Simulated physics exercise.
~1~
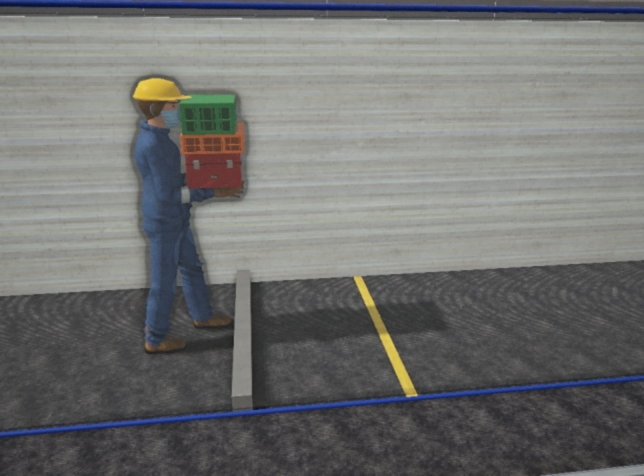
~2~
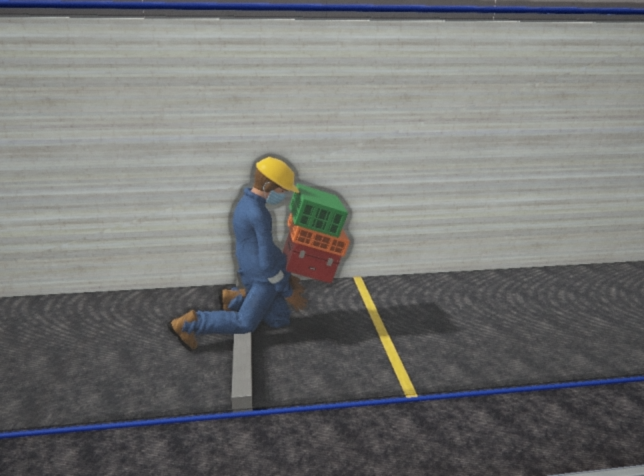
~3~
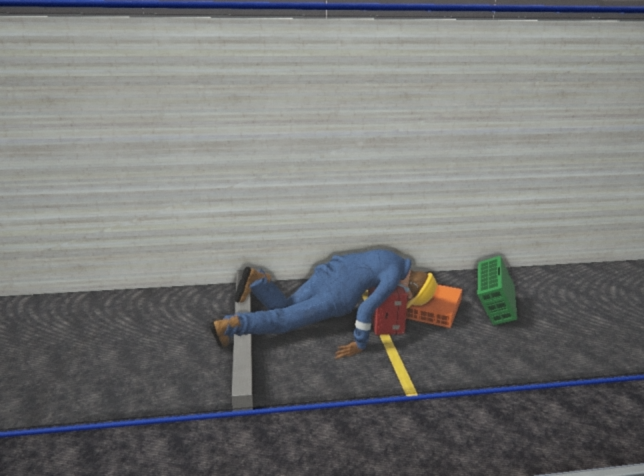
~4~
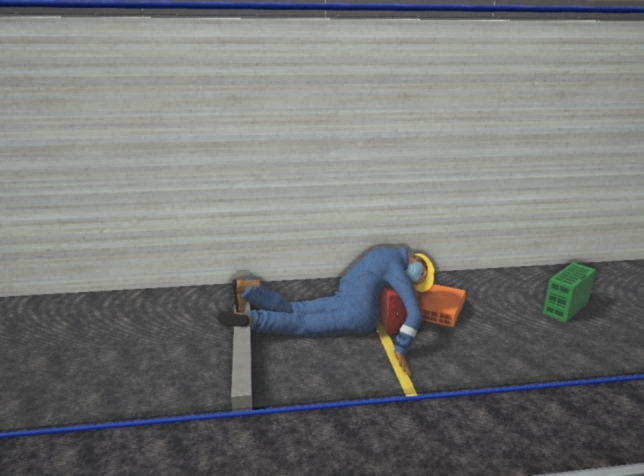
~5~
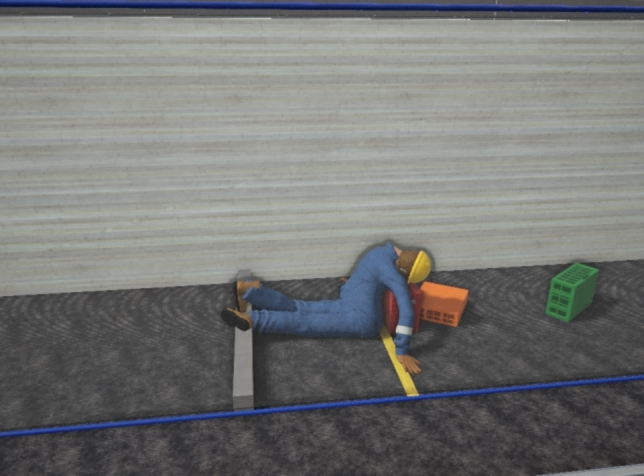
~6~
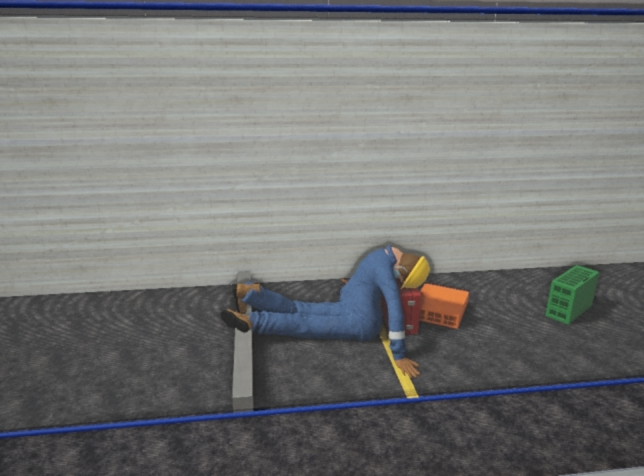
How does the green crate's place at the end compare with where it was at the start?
At the start the green crate is on top of the stack in the worker's arms. By the end it lies on the ground far to the right, beyond the yellow line and apart from the other items.
Worker in yellow helmet tripping over a low grey rail, falling forward and spilling stacked crates and a red toolbox across a yellow line.
